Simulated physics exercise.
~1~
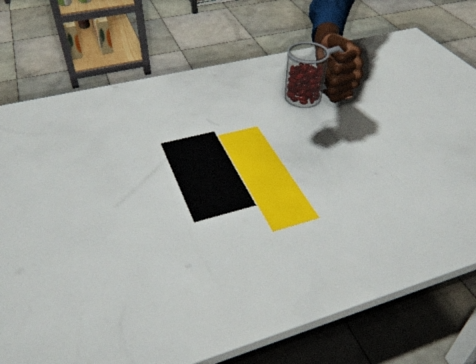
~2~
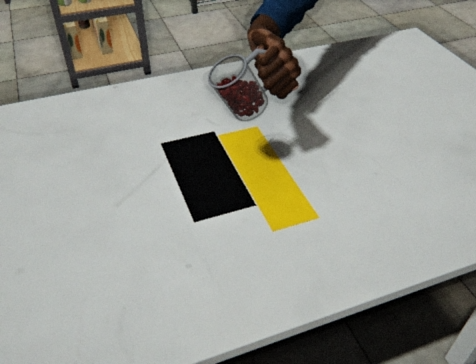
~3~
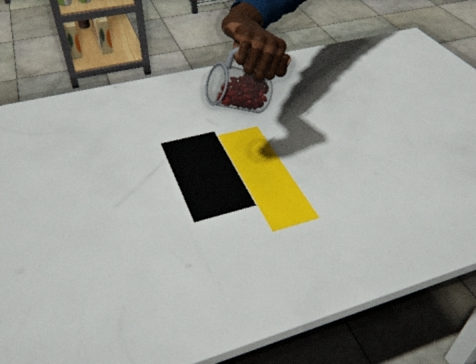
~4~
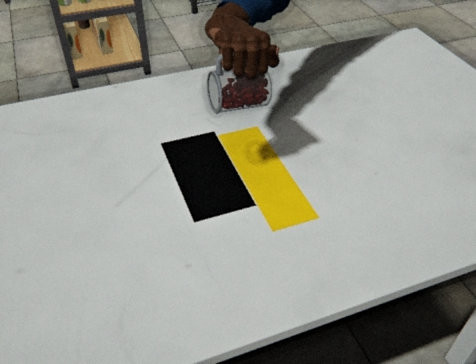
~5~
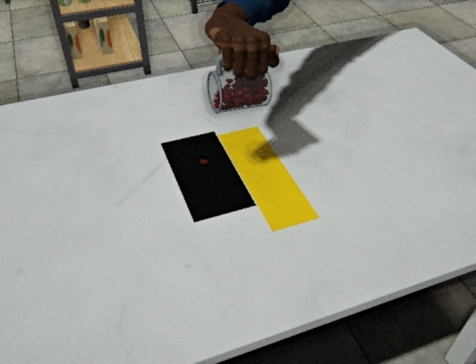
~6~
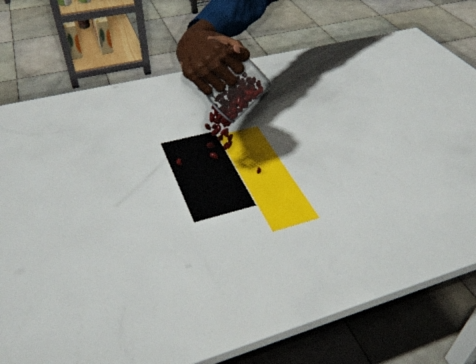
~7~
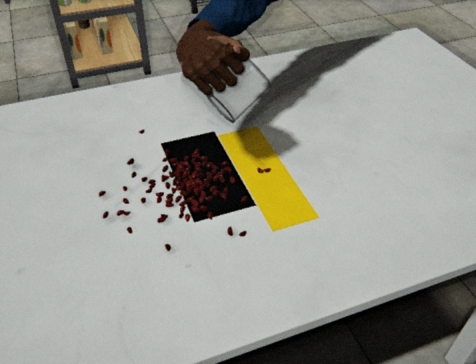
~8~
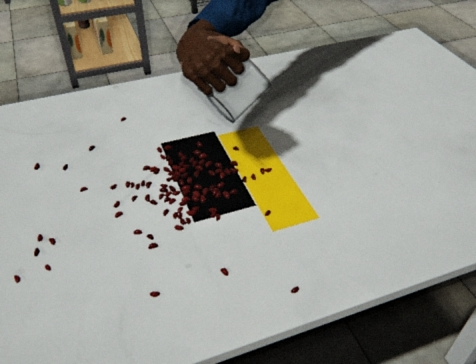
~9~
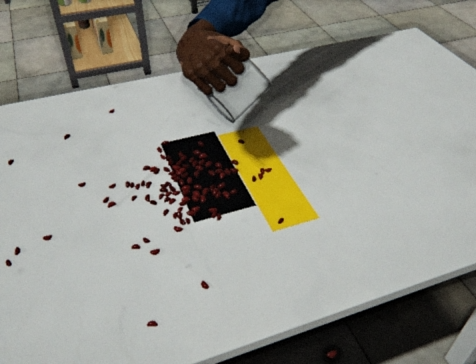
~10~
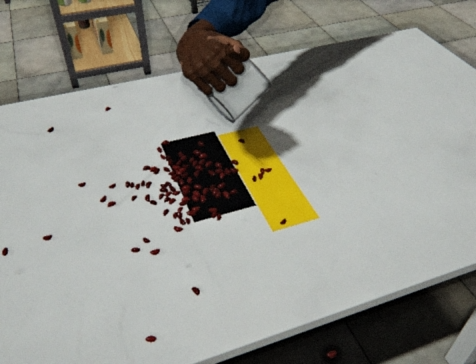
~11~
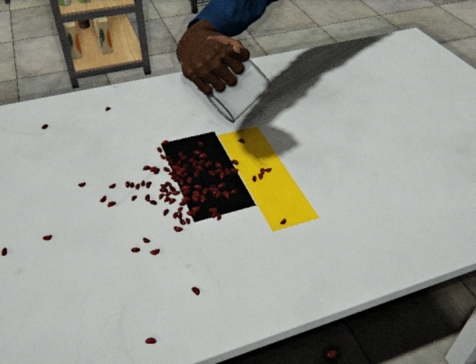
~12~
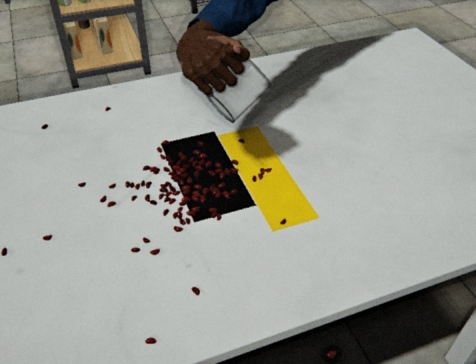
A hand carries a clear cup of dark red beans left across a white table, tips it over, and pours them out; the beans land mostly on the black mat and scatter leftward over the table, with a few resting on the yellow mat.
